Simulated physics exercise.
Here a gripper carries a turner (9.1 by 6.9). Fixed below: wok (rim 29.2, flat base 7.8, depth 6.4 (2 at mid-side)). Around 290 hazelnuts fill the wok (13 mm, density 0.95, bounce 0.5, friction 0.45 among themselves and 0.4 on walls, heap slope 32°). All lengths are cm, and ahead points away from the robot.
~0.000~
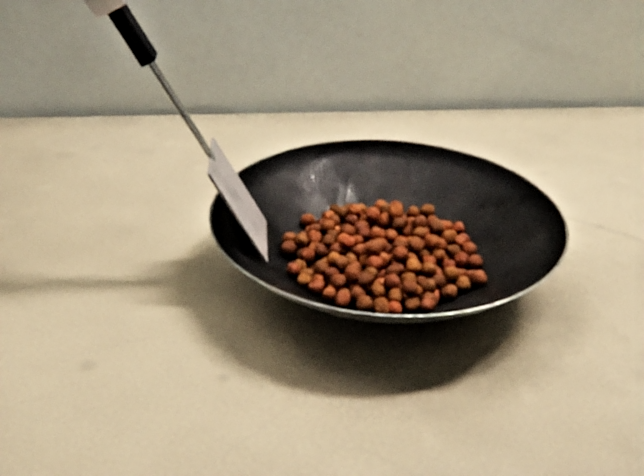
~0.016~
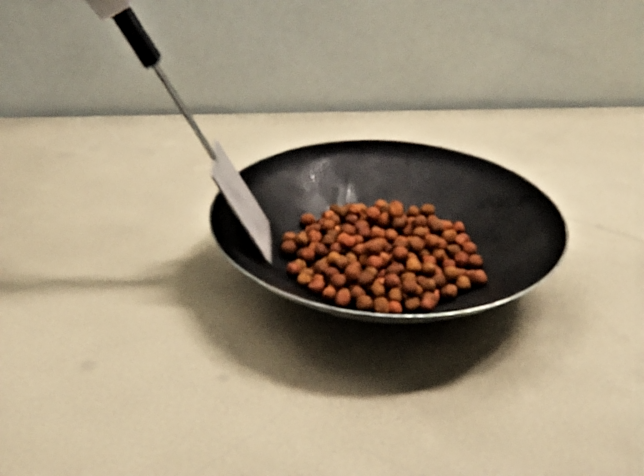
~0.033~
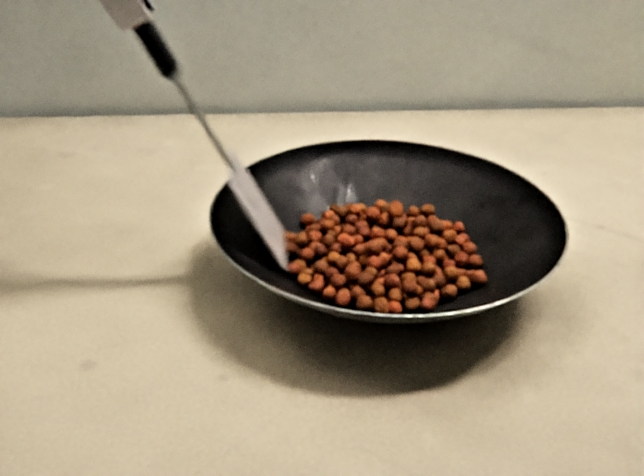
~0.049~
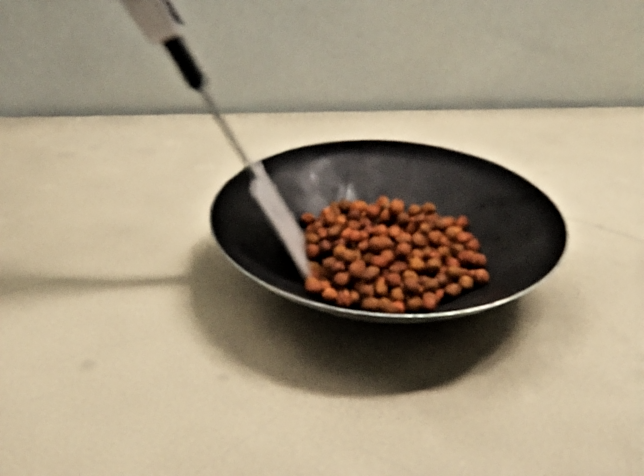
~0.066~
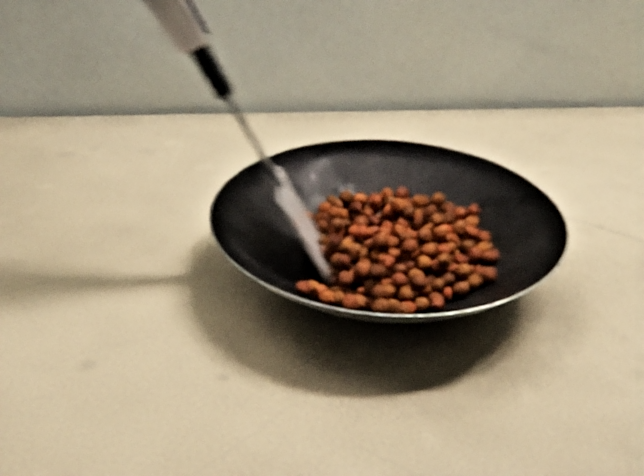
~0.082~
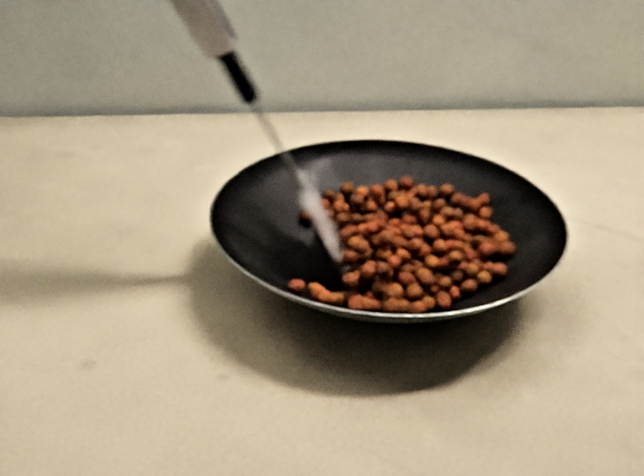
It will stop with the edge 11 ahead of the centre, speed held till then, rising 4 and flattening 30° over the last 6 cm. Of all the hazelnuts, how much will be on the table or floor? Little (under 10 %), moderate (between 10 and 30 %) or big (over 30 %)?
On the table or floor the share is big, over 30 %.
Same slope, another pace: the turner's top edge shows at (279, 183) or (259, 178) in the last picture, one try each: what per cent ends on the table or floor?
About 30 and 25 per cent.
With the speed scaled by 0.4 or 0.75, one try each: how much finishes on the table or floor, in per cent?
Some 15 and 30 per cent.
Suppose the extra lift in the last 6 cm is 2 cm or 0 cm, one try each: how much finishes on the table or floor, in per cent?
About 40 and 40 per cent.
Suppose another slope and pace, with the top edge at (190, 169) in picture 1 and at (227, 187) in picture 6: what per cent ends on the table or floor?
About 15 per cent.
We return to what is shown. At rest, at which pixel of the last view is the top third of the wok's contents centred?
Around (474, 249).
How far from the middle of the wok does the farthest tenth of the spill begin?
Roughly 90 cm.
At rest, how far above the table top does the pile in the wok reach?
Some 5.0 cm.
After 0.12 s, sloping 63°, highest piece 7 above the table; 292 in the wok.
After 0.16 s, sloping 56°, highest piece 8 above the table; 291 in the wok, 1 on the blade or in flight.
After 0.38 s, sloping 33°, highest piece 17 above the table; 172 in the wok, 47 on the table or floor, 73 on the blade or in flight.
After 1.43 s, sloping 33°, highest piece 4 above the table; 172 in the wok, 120 on the table or floor.
At rest, 172 in the wok, 120 on the table or floor. That is 41 % on the table or floor.
